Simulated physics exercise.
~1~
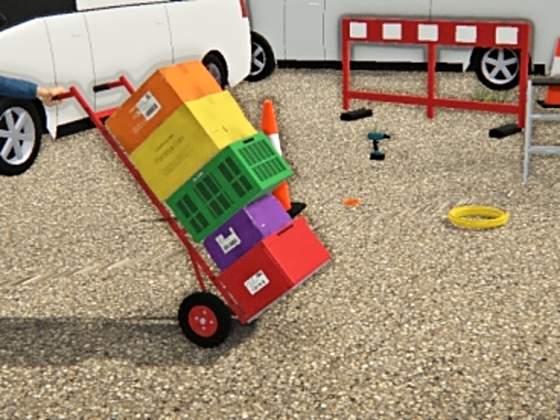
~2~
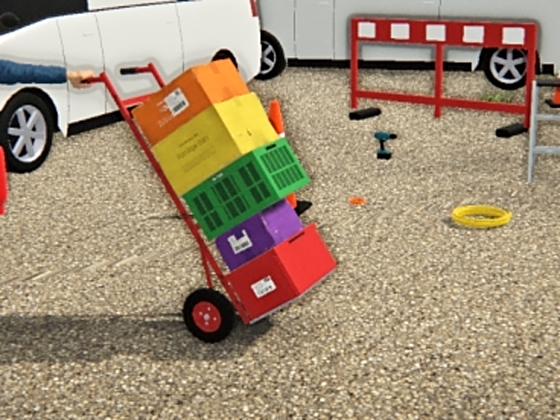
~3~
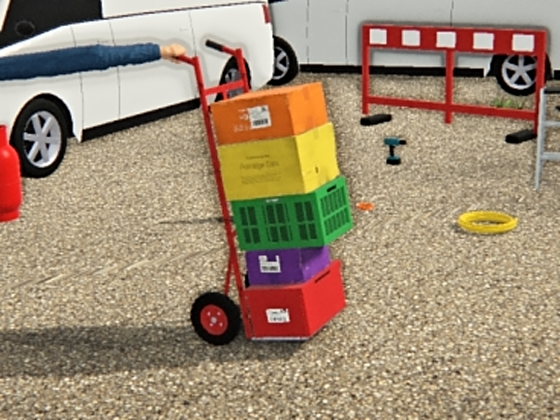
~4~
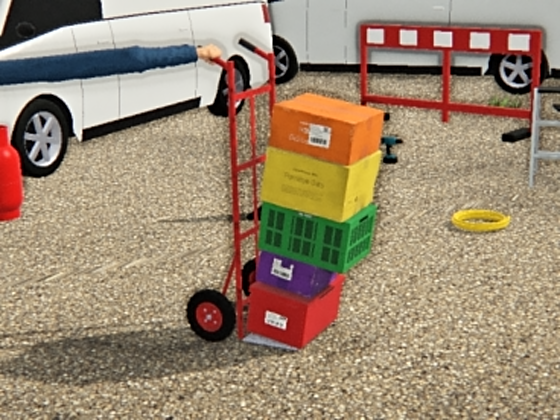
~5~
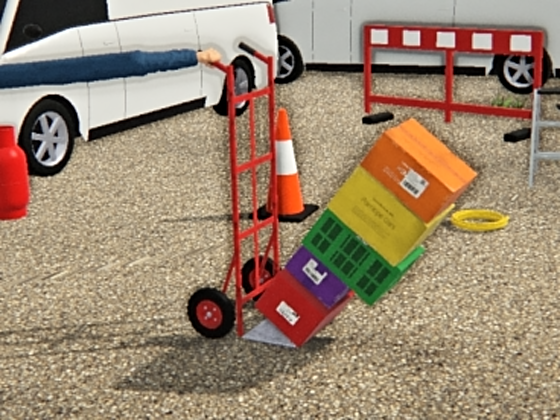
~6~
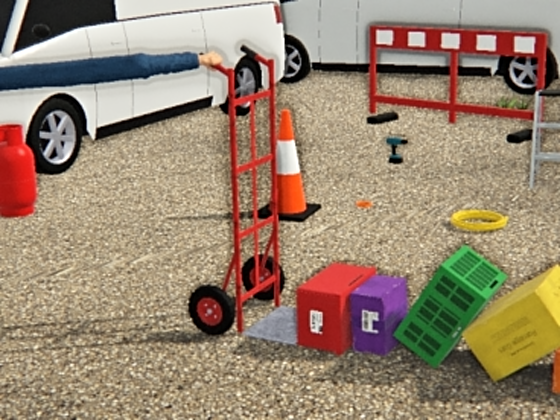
A tilted hand truck swings upright and stops, and its five stacked boxes topple rightward.
